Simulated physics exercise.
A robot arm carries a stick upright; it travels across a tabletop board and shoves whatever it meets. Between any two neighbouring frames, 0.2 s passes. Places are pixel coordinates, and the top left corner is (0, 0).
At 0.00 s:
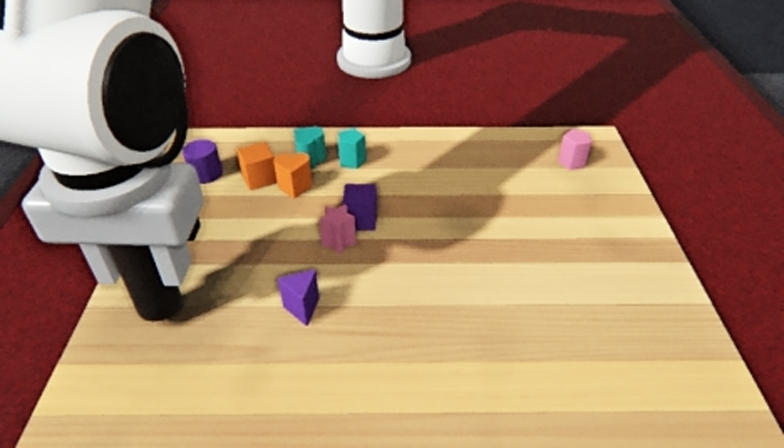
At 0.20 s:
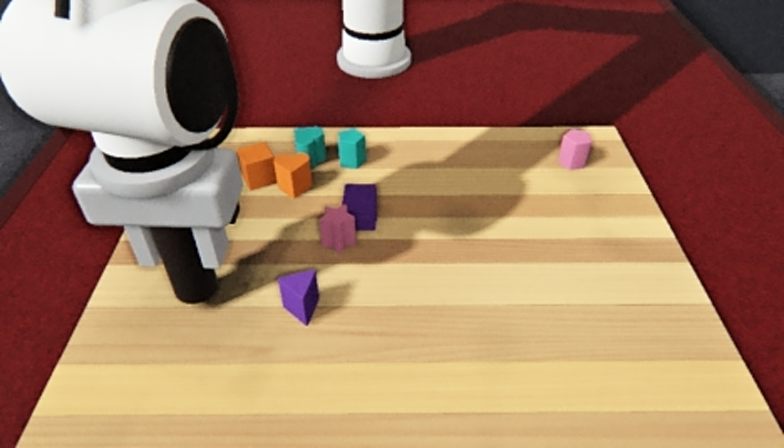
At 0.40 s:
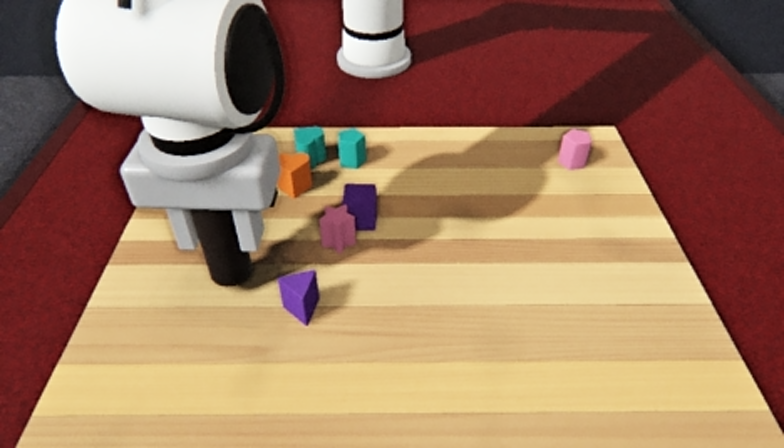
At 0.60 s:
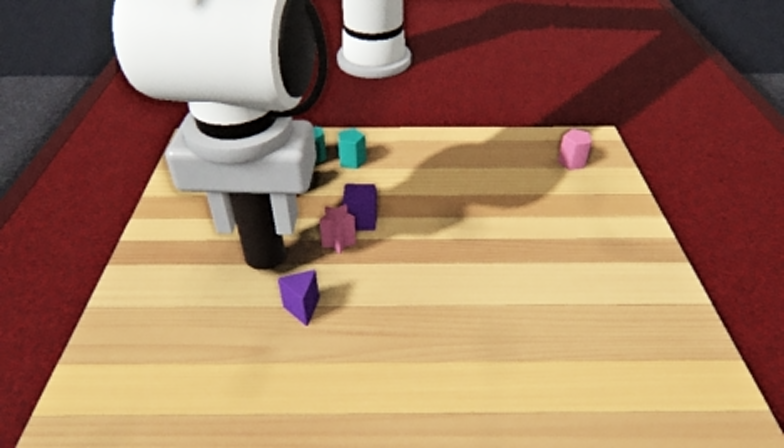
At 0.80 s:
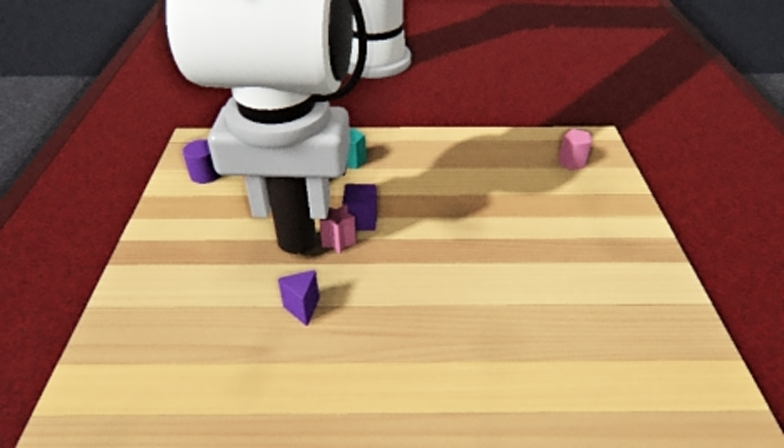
A white robot arm holding a black stick stands over the left side of a striped wooden board on a red surface, seen from above by a still camera. Orange, teal and purple blocks sit near the back left, a pink one at the back right, and pink and purple ones near the middle. The arm moves the stick steadily rightward and away, close to the pink star-shaped block, pushing nothing.
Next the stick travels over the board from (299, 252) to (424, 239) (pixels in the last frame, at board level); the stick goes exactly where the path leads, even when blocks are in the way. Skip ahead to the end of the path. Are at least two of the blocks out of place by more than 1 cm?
No, I don't think so.
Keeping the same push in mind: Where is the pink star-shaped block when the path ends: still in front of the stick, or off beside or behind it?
The stick still pushes it.
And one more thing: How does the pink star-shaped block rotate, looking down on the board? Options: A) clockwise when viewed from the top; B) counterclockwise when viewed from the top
The answer is B.
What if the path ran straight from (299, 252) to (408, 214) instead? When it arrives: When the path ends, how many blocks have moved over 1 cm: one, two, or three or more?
The result: Two blocks.
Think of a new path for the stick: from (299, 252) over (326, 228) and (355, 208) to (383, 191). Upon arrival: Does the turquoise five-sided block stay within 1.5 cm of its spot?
I'd say yes.
What follows on the original path. One third of the way, stick (341, 237); pink star-shaped block (376, 212).
Two thirds of the way, stick (384, 232); pink star-shaped block (412, 206), turned 40° anticlockwise.
At the end, stick (425, 228); pink star-shaped block (449, 198), turned 50° anticlockwise; purple four-sided block unmoved.
